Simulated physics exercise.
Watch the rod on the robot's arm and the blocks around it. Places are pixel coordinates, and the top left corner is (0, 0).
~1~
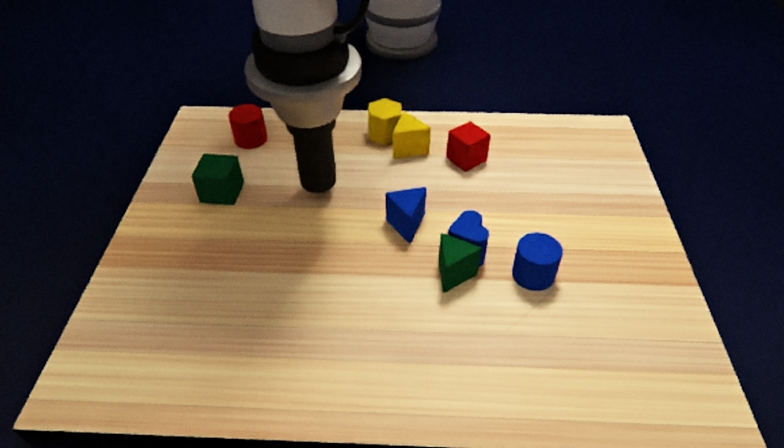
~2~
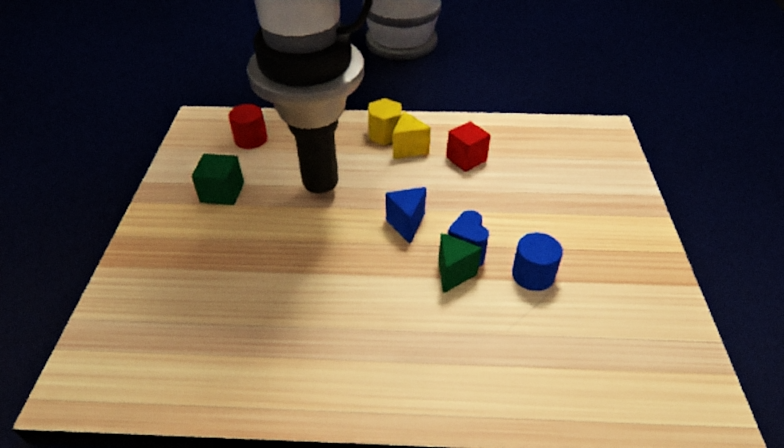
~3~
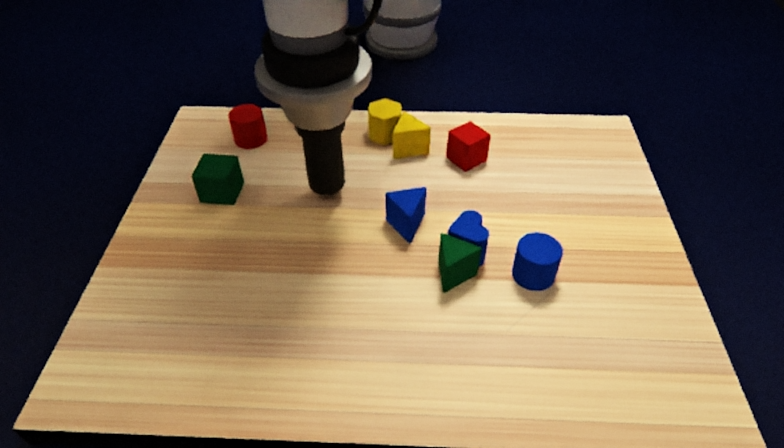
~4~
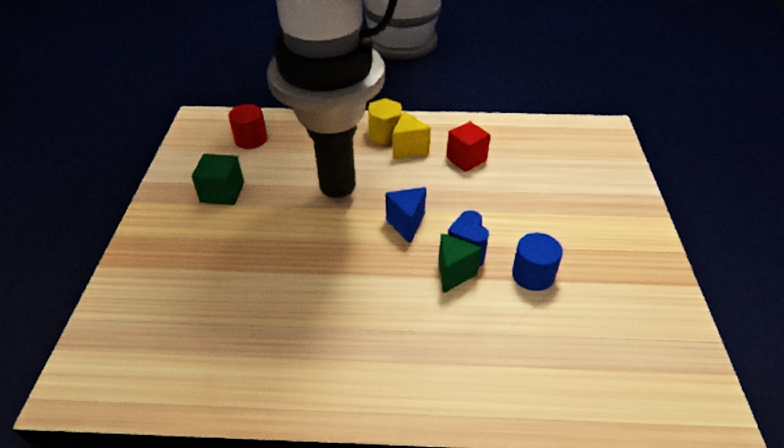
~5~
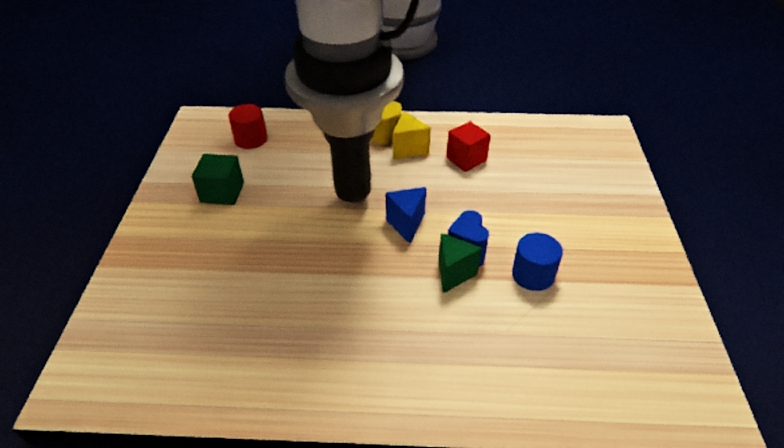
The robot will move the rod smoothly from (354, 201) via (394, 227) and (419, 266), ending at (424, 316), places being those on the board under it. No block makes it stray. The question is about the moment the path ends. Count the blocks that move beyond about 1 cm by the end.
My count: 1.
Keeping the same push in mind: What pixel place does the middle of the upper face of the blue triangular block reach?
Put as a pixel place, it's (446, 214).
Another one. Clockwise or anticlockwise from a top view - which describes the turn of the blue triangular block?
Anticlockwise, looking down.
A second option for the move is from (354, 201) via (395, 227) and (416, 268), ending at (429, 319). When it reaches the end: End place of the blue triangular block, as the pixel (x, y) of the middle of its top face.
That would be at about pixel (445, 214).
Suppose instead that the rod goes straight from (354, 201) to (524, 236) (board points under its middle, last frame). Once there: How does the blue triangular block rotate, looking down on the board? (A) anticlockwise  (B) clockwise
B: Clockwise.
What follows on the original path. One third of the way, rod (395, 217); blue triangular block (434, 206), turned 35° anticlockwise.
Two thirds of the way, rod (420, 256); blue triangular block (446, 214), turned 95° anticlockwise; blue heart block (477, 226), turned 15° clockwise.
At the end, rod (424, 306); blue triangular block (446, 214), turned 95° anticlockwise; green triangular block unmoved; blue heart block (477, 226), turned 15° clockwise.
